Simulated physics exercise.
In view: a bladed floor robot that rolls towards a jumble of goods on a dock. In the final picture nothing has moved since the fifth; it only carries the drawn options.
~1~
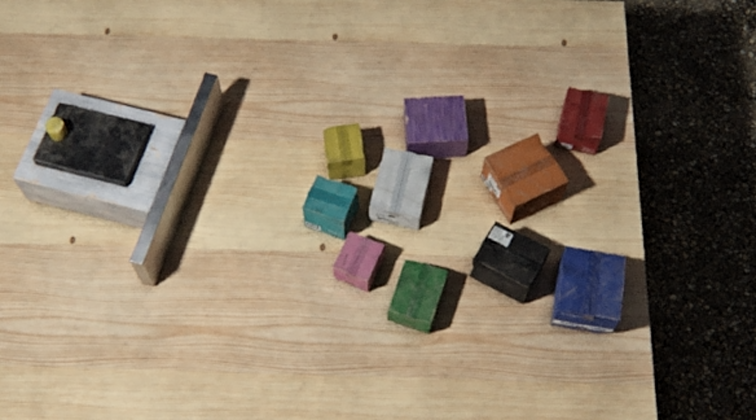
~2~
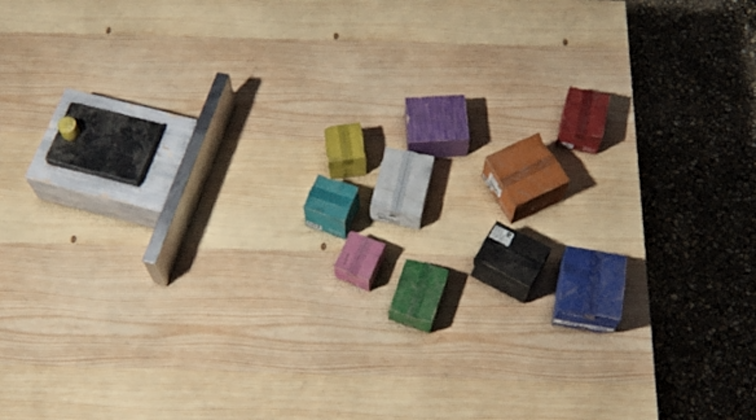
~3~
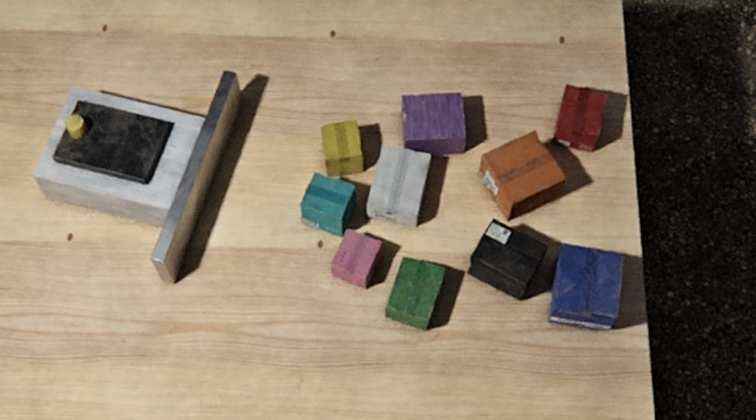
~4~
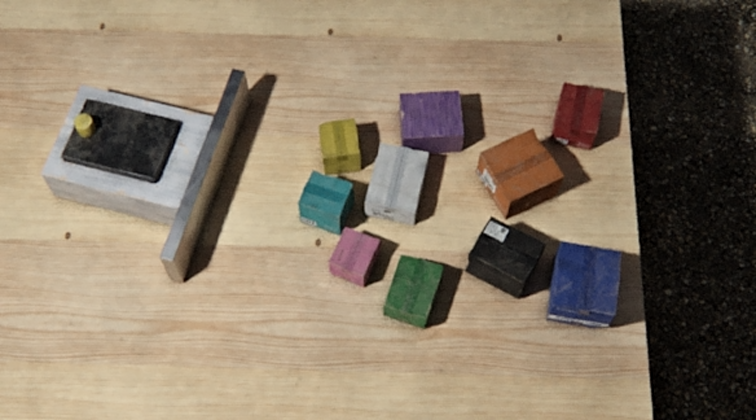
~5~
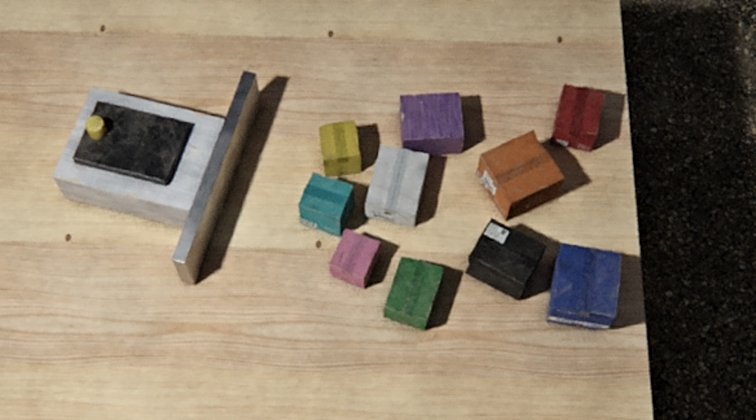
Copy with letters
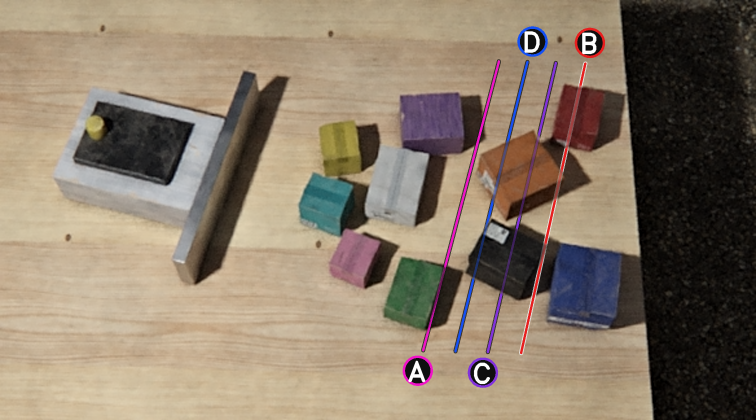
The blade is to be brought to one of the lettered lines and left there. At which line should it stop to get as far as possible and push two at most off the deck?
It can go as far as C.
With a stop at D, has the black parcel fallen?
No.
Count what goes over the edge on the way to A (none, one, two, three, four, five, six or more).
By then, none.
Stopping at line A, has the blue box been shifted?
No.
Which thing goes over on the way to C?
The orange parcel goes over.
On the marked copy, A at (464, 197); B at (555, 199); C at (524, 199); D at (494, 198).
Taking C. A third of the way, robot (250, 147); yellow box (365, 157); white box (406, 186).
Two thirds of the way, robot (361, 150); orange parcel (575, 194); white box (513, 190).
When it is over, robot (445, 152); orange parcel over the edge; blue box (641, 298); one fallen.
As for the rest, A is within the limit but short; B drops three; D is within the limit but short.
